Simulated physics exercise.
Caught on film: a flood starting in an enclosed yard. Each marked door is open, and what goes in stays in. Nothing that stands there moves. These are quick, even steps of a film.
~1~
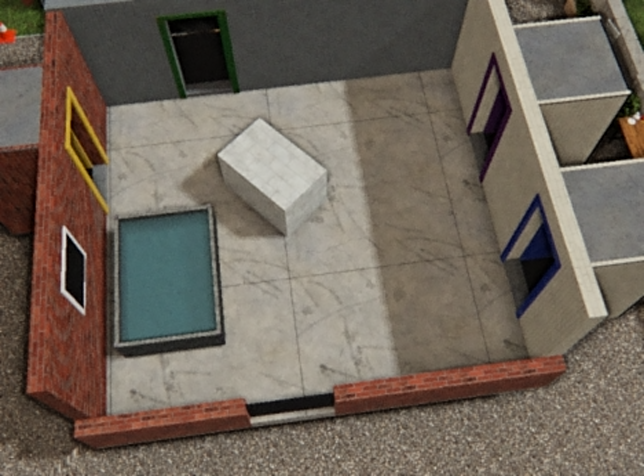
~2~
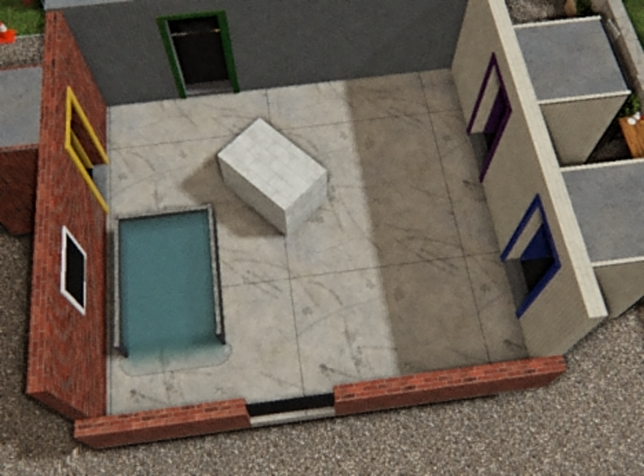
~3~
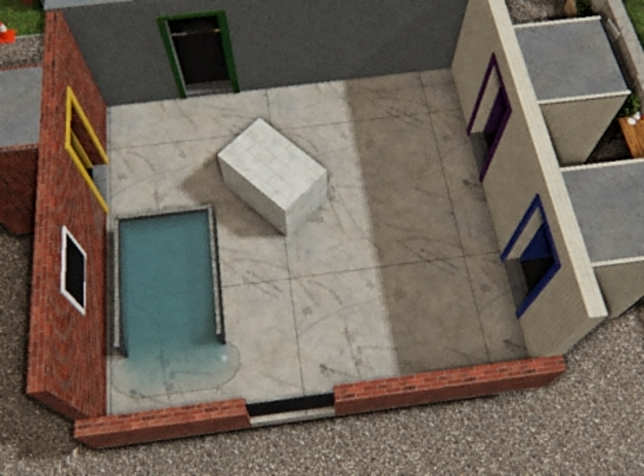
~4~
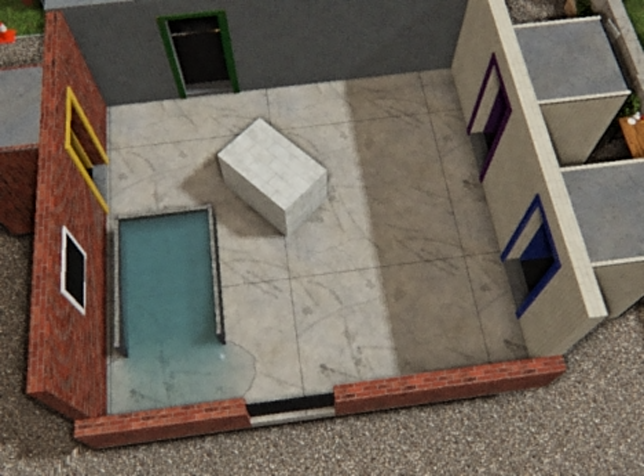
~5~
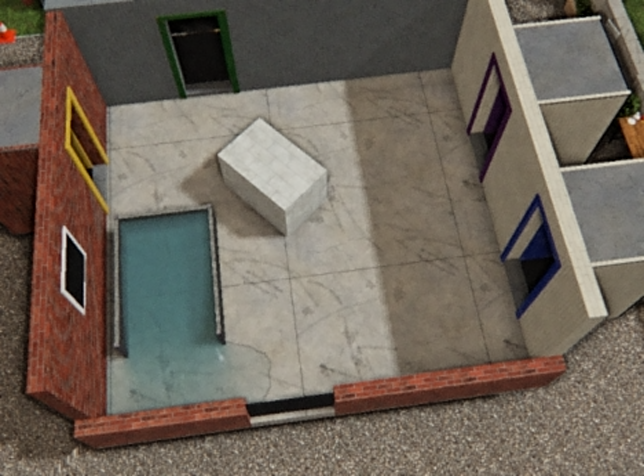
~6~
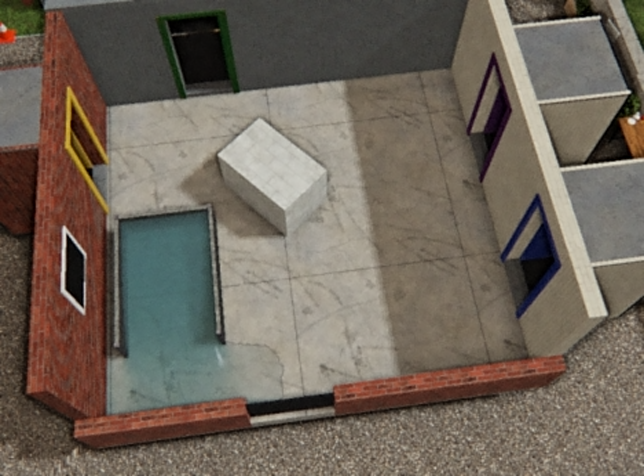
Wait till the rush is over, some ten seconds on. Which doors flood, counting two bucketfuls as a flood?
The blue door admits no more than that; the purple door admits no more than that; the green door admits no more than that; the yellow door admits no more than that.
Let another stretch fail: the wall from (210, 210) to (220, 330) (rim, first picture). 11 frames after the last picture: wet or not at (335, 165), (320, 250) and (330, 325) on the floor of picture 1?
In that order: No water, covered, under water.
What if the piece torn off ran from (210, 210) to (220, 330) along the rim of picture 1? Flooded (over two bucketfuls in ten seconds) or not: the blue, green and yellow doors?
In short: The blue one floods, the green one takes less, the yellow one stays under.
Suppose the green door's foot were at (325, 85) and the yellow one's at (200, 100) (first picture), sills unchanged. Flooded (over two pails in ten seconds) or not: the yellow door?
Then: The yellow door holds.
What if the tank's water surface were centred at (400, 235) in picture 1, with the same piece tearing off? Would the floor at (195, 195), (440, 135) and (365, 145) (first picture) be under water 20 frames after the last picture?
In turn: Dry, wet, no water.
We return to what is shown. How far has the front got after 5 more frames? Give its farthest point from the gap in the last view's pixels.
I would point to (351, 393).
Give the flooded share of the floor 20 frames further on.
Some 45 per cent.
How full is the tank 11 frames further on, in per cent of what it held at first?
Roughly 38 per cent.
A moment on, water covers 10 % of the floor; the blue door not reached, the purple door not reached, the green door not reached, the yellow door not reached.
Next, water covers 20 % of the floor; the blue door not reached, the purple door not reached, the green door not reached, the yellow door not reached.
Then, water covers 45 % of the floor; the blue door wet at the sill, nothing in, the purple door not reached, the green door not reached, the yellow door wet at the sill, nothing in.
Later, water covers 70 % of the floor; the blue door under two buckets in, the purple door wet at the sill, nothing in, the green door wet at the sill, nothing in, the yellow door under two buckets in.
In the end, water covers 90 % of the floor; the blue door under two buckets in, the purple door wet at the sill, nothing in, the green door wet at the sill, nothing in, the yellow door under two buckets in.
